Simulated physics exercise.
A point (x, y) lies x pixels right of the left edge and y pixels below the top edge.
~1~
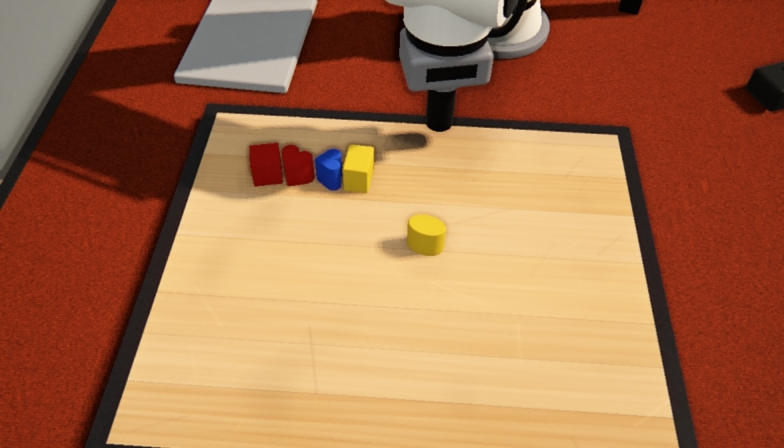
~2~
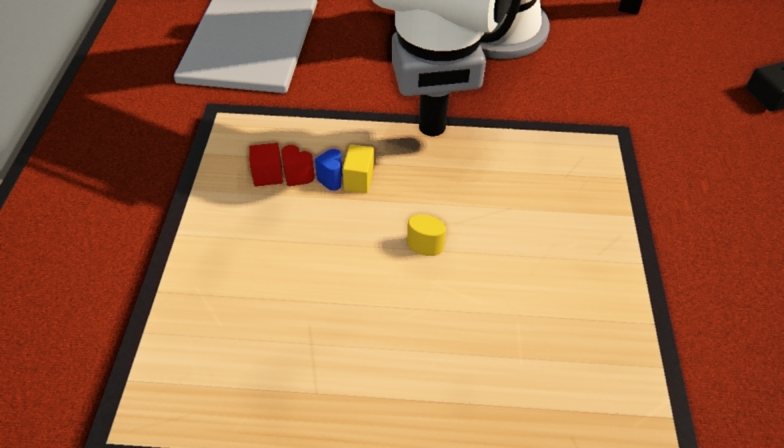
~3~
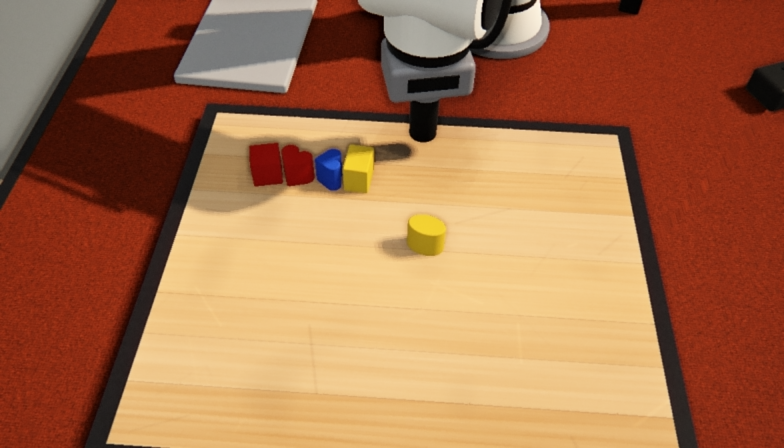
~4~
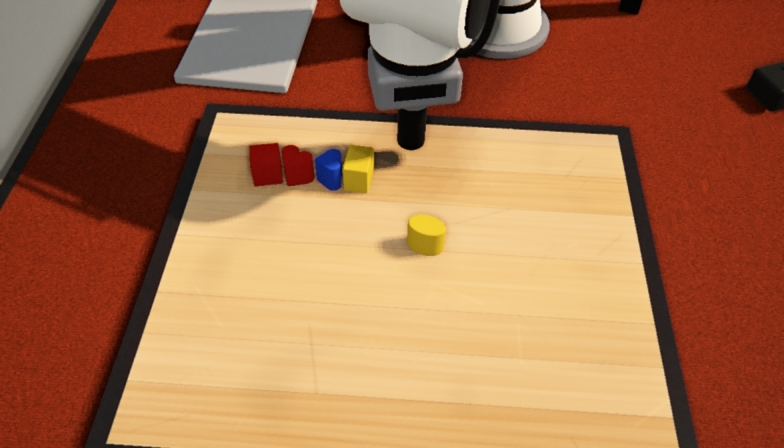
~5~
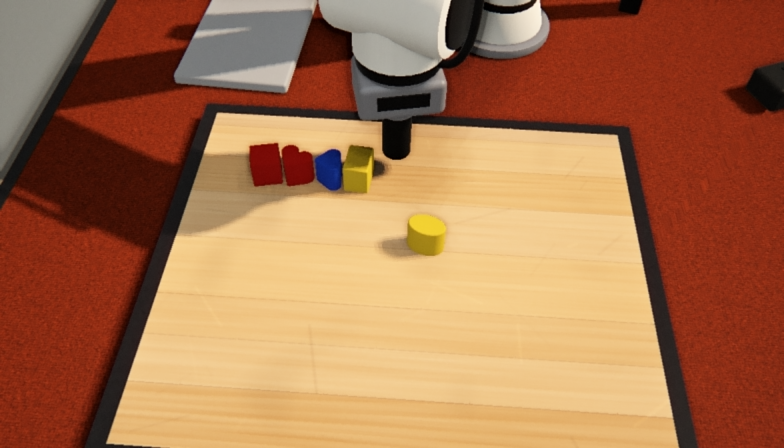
A robot arm with a black rod slid slowly left and slightly toward the viewer over a wooden board, nearing a row of red, blue and yellow blocks, while every block stayed still.
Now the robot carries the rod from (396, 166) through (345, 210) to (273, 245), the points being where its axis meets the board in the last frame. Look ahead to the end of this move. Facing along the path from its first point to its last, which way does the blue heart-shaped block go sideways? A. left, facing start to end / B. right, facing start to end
Answer: B.
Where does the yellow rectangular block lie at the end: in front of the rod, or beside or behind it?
I expect it to be beside or behind the rod.
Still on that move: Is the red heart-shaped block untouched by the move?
No, that is not how it ends up.
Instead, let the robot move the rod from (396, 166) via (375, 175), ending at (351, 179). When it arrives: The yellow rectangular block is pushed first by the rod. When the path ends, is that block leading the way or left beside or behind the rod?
In the end it is ahead.
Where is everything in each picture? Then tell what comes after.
Lower end of the rod (439, 123), tops of blocks, red square block (264, 153), red heart-shaped block (295, 155), blue heart-shaped block (330, 158), yellow rectangular block (358, 157), in the first frame.
Rod (432, 128), blocks as before, in the second frame.
Rod (423, 134), blocks as before, in the third frame.
Rod (411, 141), blocks as before, in the fourth frame.
Rod (396, 151), red square block (264, 153), red heart-shaped block (295, 155), blue heart-shaped block (330, 158), yellow rectangular block (358, 157), in the fifth frame.
On the path given first. One third of the way, rod (364, 182); red square block (260, 153); red heart-shaped block (289, 151); blue heart-shaped block (319, 158), turned 35° clockwise; yellow rectangular block (338, 167), turned 30° clockwise.
Two thirds of the way, rod (319, 208); red square block (260, 153); red heart-shaped block (289, 150), turned 15° anticlockwise; blue heart-shaped block (315, 157), turned 60° clockwise; yellow rectangular block (328, 171), turned 50° clockwise.
At the end, rod (270, 230); red square block (260, 153); red heart-shaped block (289, 150), turned 15° anticlockwise; blue heart-shaped block (315, 157), turned 60° clockwise; yellow rectangular block (328, 171), turned 50° clockwise.
